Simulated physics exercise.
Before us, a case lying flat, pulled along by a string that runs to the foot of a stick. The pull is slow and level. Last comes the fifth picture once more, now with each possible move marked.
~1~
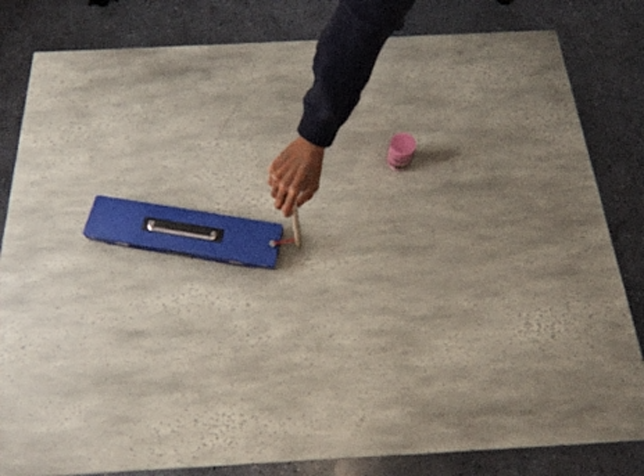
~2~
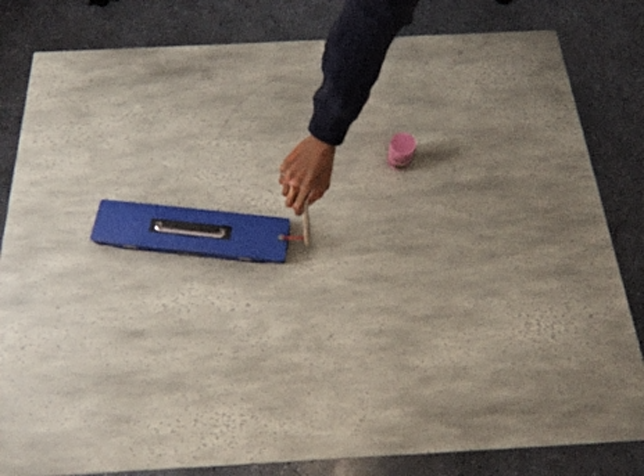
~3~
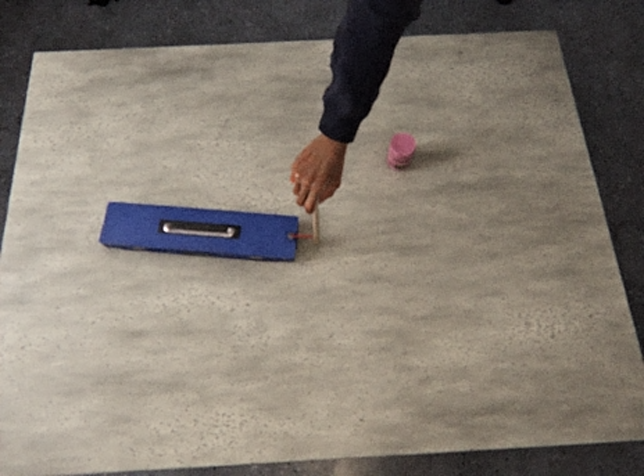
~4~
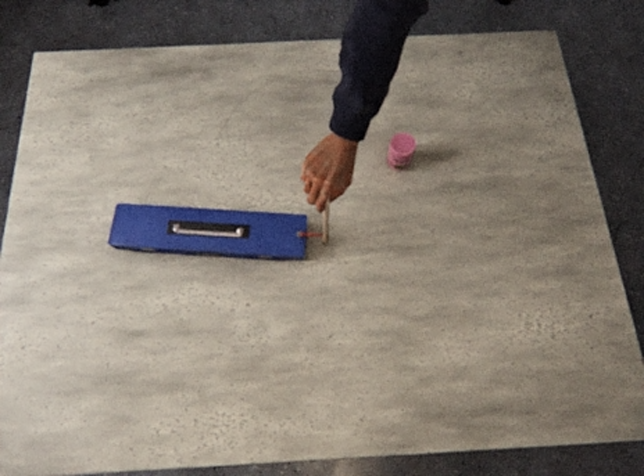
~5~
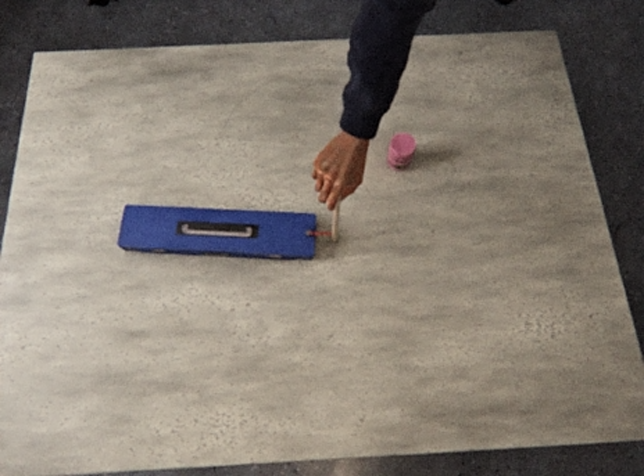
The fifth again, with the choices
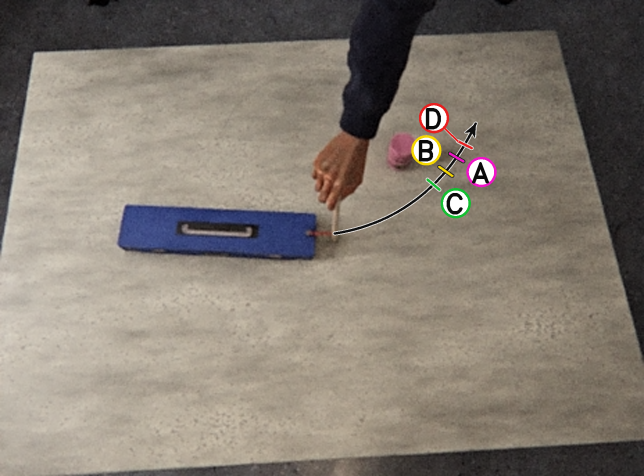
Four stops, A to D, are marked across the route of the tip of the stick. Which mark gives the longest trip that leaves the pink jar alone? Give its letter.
The farthest safe stop is B.
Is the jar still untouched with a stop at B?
Yes.
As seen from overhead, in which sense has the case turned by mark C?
For that mark, anticlockwise.
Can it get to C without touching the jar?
Yes.
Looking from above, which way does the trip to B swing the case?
Anticlockwise.
On the marked copy, A at (456, 157); B at (446, 171); C at (434, 185); D at (465, 145); the route from (335, 234) via (425, 193) to (476, 123).
With B. Early on, foot of the stick (380, 221), middle of the case (264, 228).
Further on, foot of the stick (419, 198), middle of the case (307, 219).
At the end, foot of the stick (445, 172), middle of the case (340, 208); nothing has been touched.
As for the rest, A is too far, the jar has been hit; C is safe but short; D is too far, the jar has been hit.
